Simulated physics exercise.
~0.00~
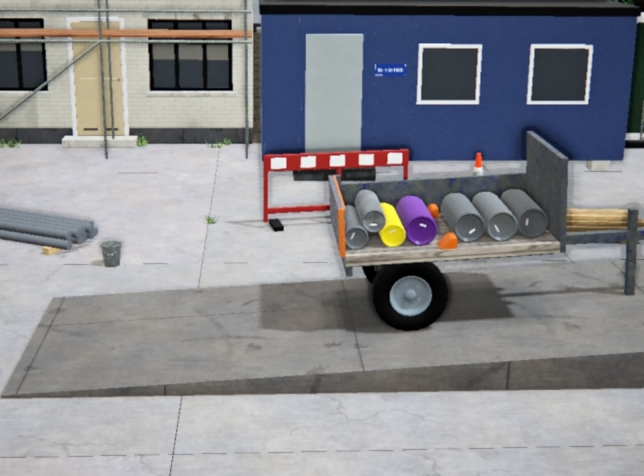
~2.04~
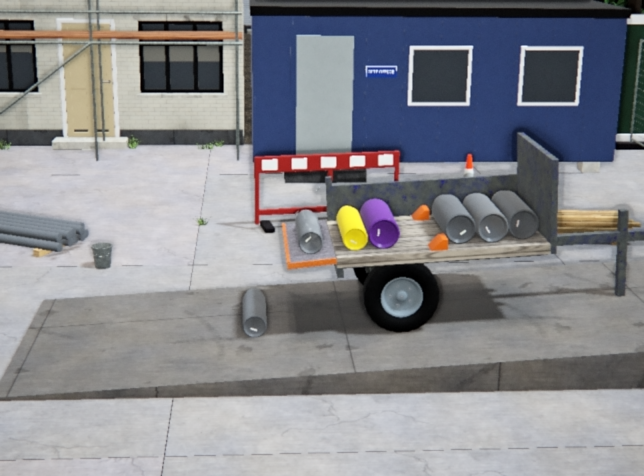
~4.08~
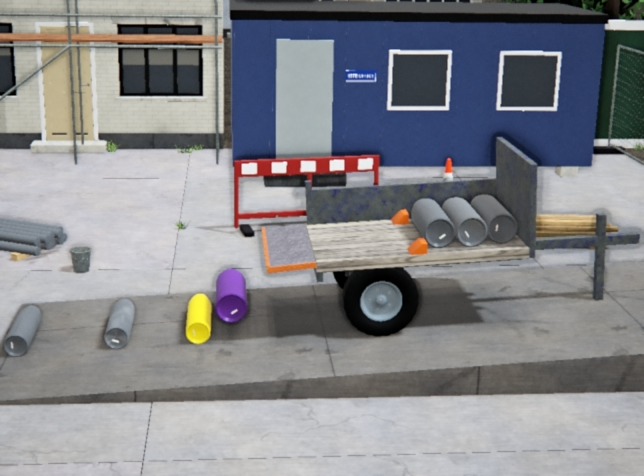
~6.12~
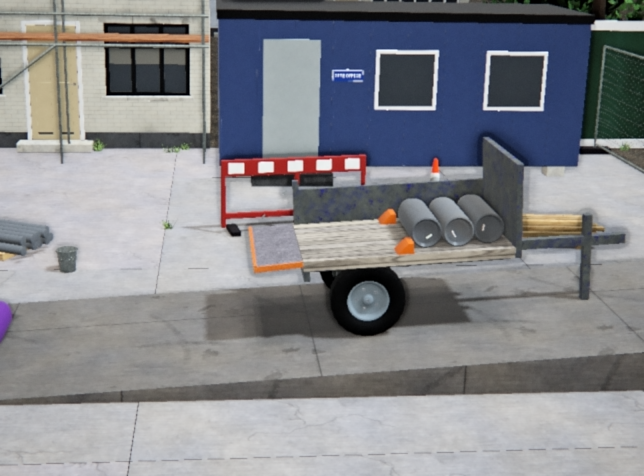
Gas cylinders rolled left along a sloping trailer's bed once its tailgate dropped, and four of them, including a yellow and a purple one, went off the back and down the incline, while three grey ones stayed behind the orange chock.
